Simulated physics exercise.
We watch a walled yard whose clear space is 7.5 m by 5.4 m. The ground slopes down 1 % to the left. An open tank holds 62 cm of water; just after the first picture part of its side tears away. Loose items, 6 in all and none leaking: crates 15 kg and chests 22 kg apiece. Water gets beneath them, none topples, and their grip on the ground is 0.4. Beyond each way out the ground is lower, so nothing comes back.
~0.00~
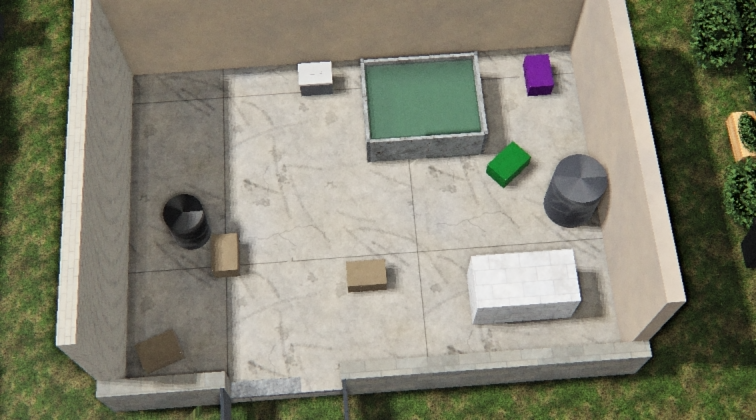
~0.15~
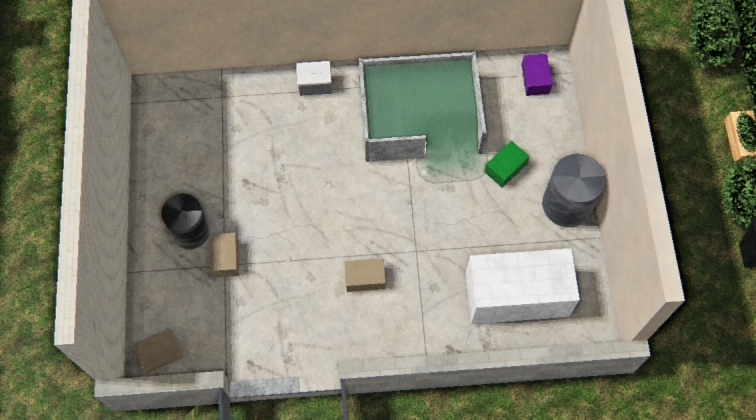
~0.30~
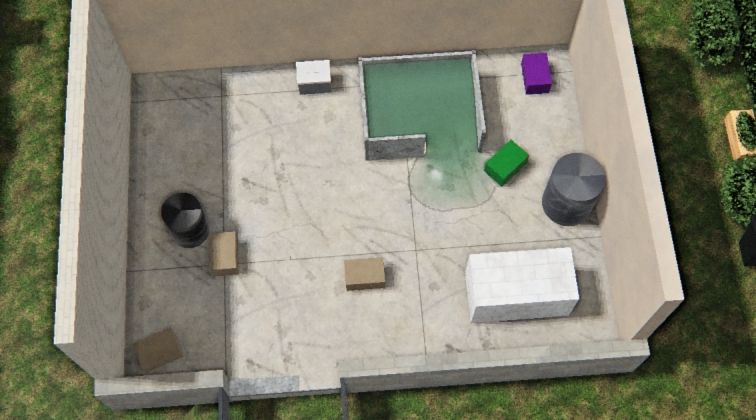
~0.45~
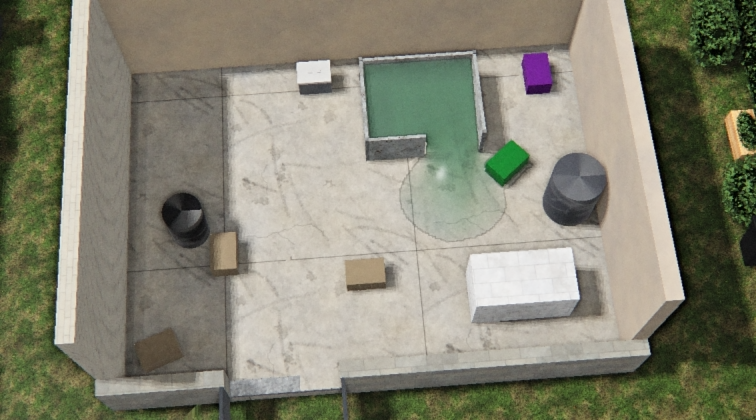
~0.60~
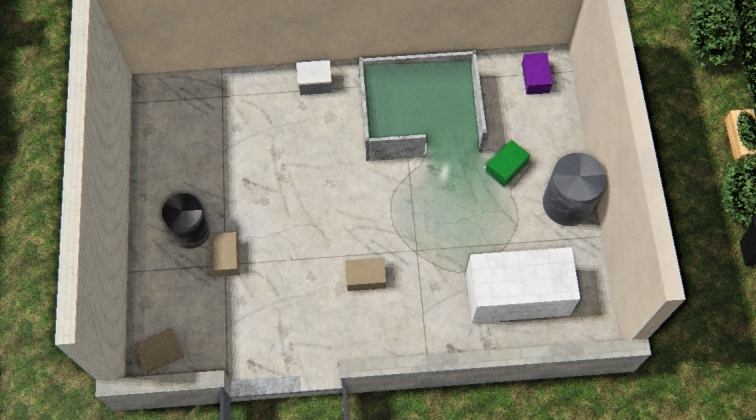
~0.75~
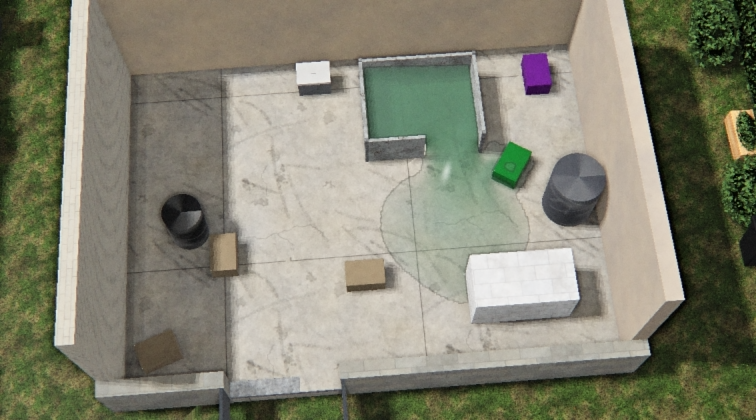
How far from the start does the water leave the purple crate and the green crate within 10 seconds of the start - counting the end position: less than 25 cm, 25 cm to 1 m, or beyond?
The purple crate holds its place; the green crate slides a little.
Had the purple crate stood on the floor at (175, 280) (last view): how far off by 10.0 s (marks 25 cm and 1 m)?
It ends far away.
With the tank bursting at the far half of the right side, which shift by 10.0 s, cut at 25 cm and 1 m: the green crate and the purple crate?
Then the green crate gets carried off, the purple crate ends far away.
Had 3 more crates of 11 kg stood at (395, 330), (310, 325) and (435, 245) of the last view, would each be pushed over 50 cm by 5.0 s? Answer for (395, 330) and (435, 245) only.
In that order: Past it, past it.
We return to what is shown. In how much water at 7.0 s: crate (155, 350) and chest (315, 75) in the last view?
About 9 and 0 cm.
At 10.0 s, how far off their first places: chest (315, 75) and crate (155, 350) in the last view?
In turn: 0 cm, 100 cm.
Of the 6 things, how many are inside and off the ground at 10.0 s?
At that moment 1.
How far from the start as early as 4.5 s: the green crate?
About 60 cm.
After 2.0 s the purple crate is near (538, 69), 0.0 m from its start, aground; the green crate is near (548, 157), 0.6 m from its start, aground; 0 of 6 are out; 0 afloat.
After 4.5 s the purple crate is near (538, 69), 0.0 m from its start, aground; the green crate is near (548, 157), 0.6 m from its start, aground; 0 of 6 are out; 0 afloat.
After 7.0 s the purple crate is near (538, 69), 0.0 m from its start, aground; the green crate is near (548, 156), 0.6 m from its start, aground; 0 of 6 are out; 1 afloat.
After 10.0 s the purple crate is near (538, 69), 0.0 m from its start, aground; the green crate is near (548, 156), 0.6 m from its start, aground; 0 of 6 are out; 1 afloat.
